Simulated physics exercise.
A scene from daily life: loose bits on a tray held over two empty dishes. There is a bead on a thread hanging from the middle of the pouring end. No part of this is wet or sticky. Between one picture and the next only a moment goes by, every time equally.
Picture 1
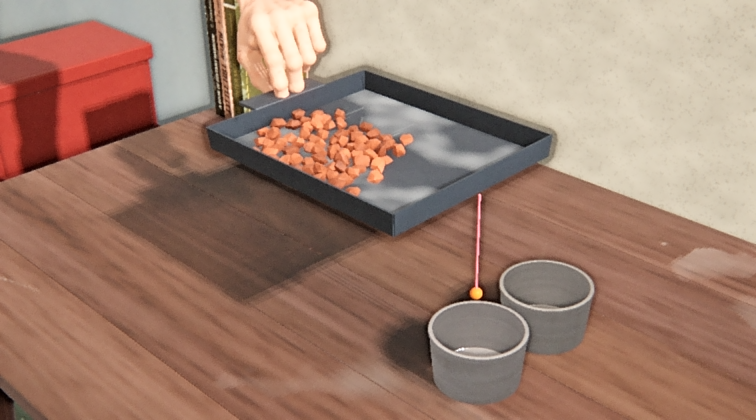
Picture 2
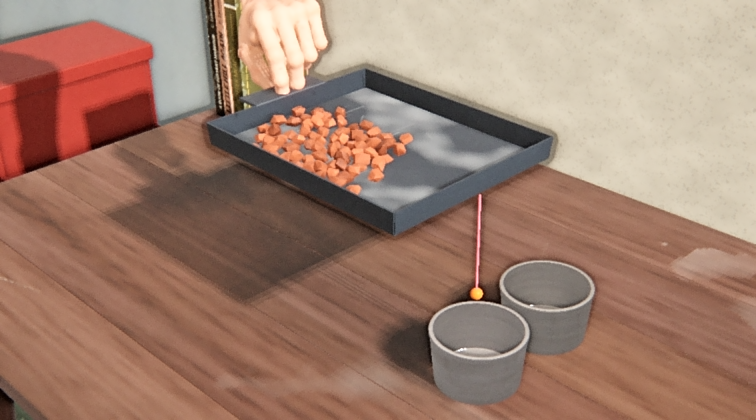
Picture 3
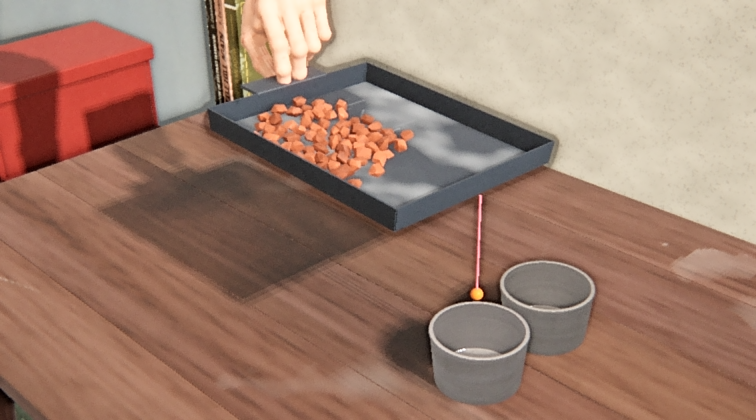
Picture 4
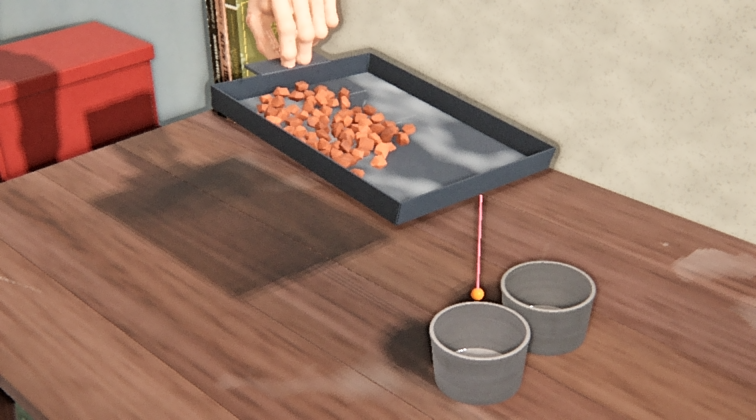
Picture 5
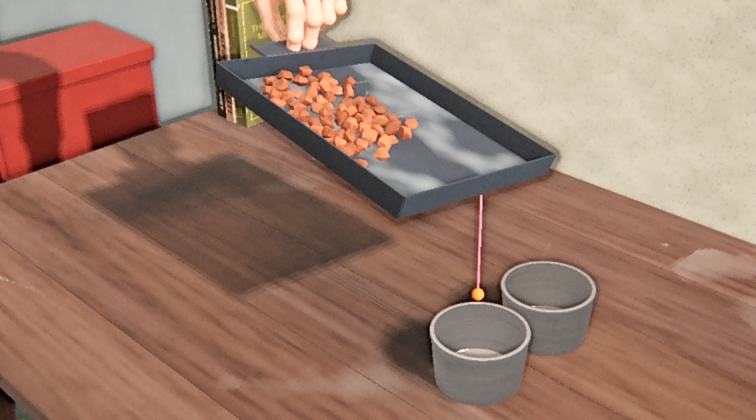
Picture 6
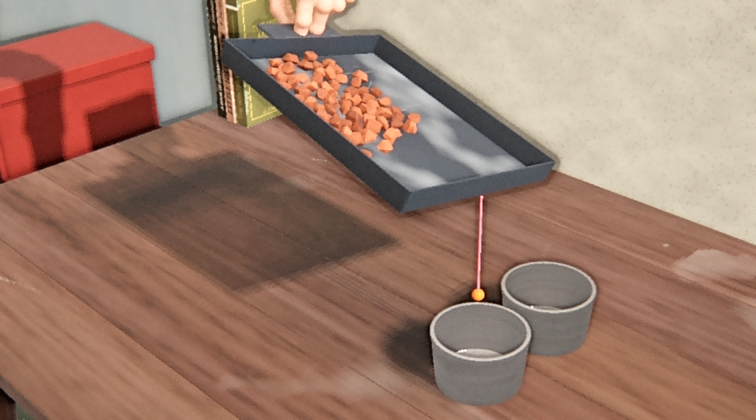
A hand raising the far end of a dark tray of orange-red bits, tilting it gradually above two empty grey dishes.
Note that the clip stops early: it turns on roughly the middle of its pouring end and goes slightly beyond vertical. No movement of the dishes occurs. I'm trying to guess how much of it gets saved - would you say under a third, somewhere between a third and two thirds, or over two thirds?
I would say somewhere between a third and two thirds.
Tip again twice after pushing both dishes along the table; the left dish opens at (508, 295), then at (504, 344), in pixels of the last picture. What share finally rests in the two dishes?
First try: Roughly 50 per cent; second try: Roughly 20 per cent.
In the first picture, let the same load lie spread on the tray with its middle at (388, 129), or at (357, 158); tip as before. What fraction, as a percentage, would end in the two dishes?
Roughly 40 per cent, then 50 per cent.
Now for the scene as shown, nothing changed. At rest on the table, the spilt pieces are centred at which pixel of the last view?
Near (507, 302).
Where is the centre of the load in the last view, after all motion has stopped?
I'd mark it at roughly (532, 319).
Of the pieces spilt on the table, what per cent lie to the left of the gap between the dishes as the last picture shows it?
Estimate: About 60 in every hundred.
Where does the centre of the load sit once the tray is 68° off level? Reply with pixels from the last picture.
Look close to (515, 181) in the last picture.
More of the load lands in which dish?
The larger amount ends in the right side.
Shortly afterwards, tray tipped steeply; the bulk on the tray; near a quarter in the air.
Next, tray tipped past a quarter turn; near a quarter on the tray; near half in the right dish; near a quarter outside both; a little in the air.
Some moments later, tray tipped past a quarter turn; near half in the right dish; near half outside both.
In the end, tray tipped past a quarter turn; none at all in the left dish; near half in the right dish; near half outside both.
